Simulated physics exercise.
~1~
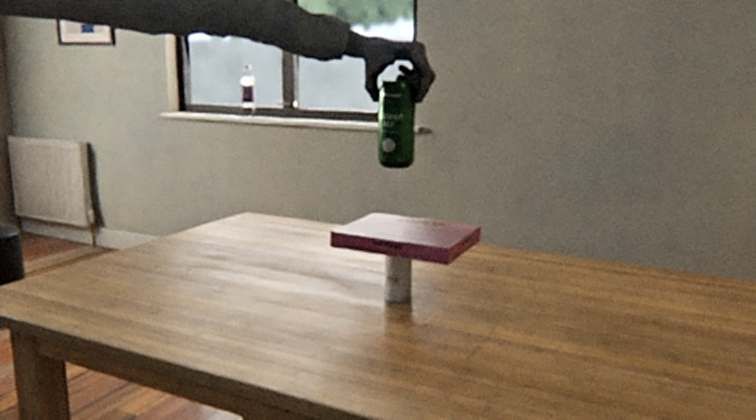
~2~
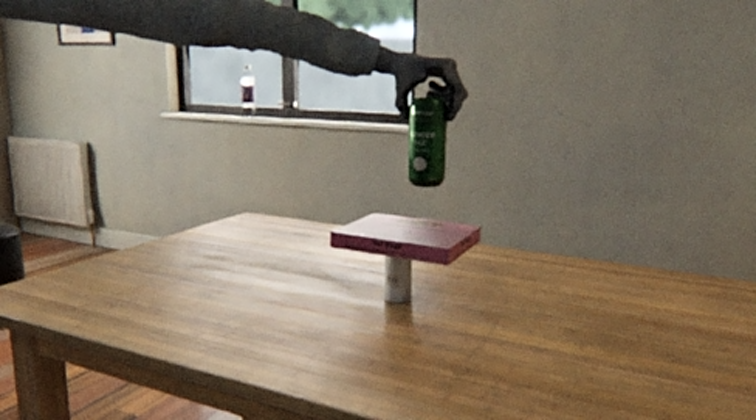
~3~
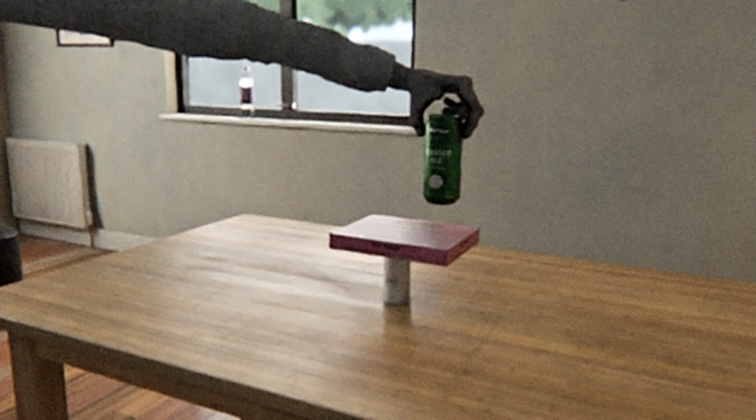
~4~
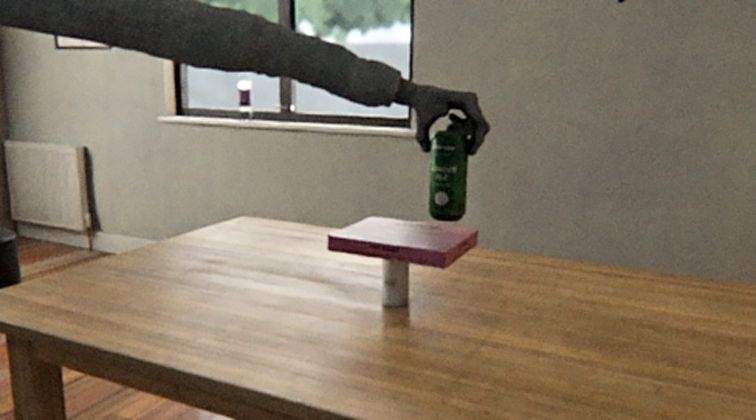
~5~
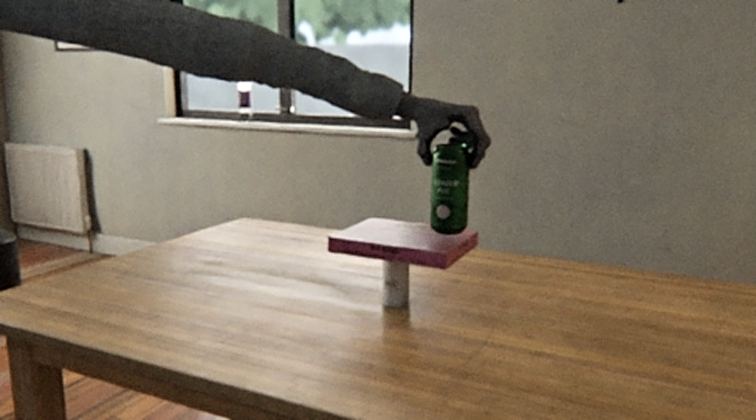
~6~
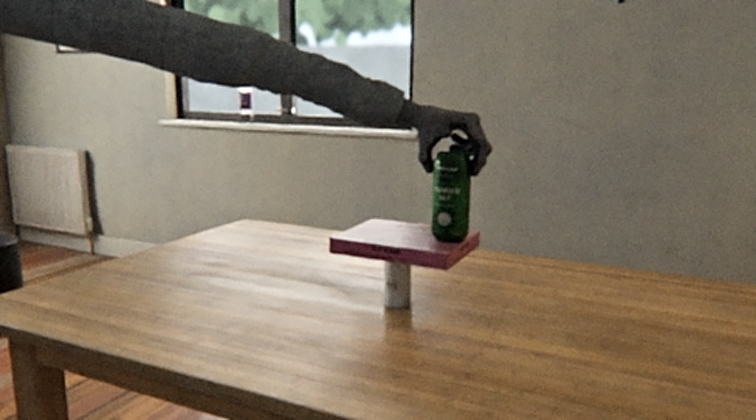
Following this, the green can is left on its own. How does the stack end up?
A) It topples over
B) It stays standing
The answer is A.
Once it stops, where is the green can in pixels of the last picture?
It ends up close to (532, 309).
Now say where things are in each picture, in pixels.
In the first frame, still above its spot; green can (397, 124); white shaker (398, 271).
In the second frame, still above its spot; green can (428, 142); white shaker (398, 271).
In the third frame, still above its spot; green can (443, 159); white shaker (397, 272).
In the fourth frame, still above its spot; green can (448, 176); white shaker (396, 274).
In the fifth frame, still above its spot; green can (450, 189); white shaker (396, 276).
In the sixth frame, in place under the hand; green can (451, 196); white shaker (398, 276).
Then, 0.40 s on from there, green can now fallen; pink packet turned 68° from how it was put.
Then, 0.90 s on from there, pink packet now fallen; white shaker turned 71° from how it was put.
In the end, fallen, green can and pink packet; toppled in the stack, white shaker. At the end, from the last picture's camera, green can near (532, 309). The stack loses its balance.
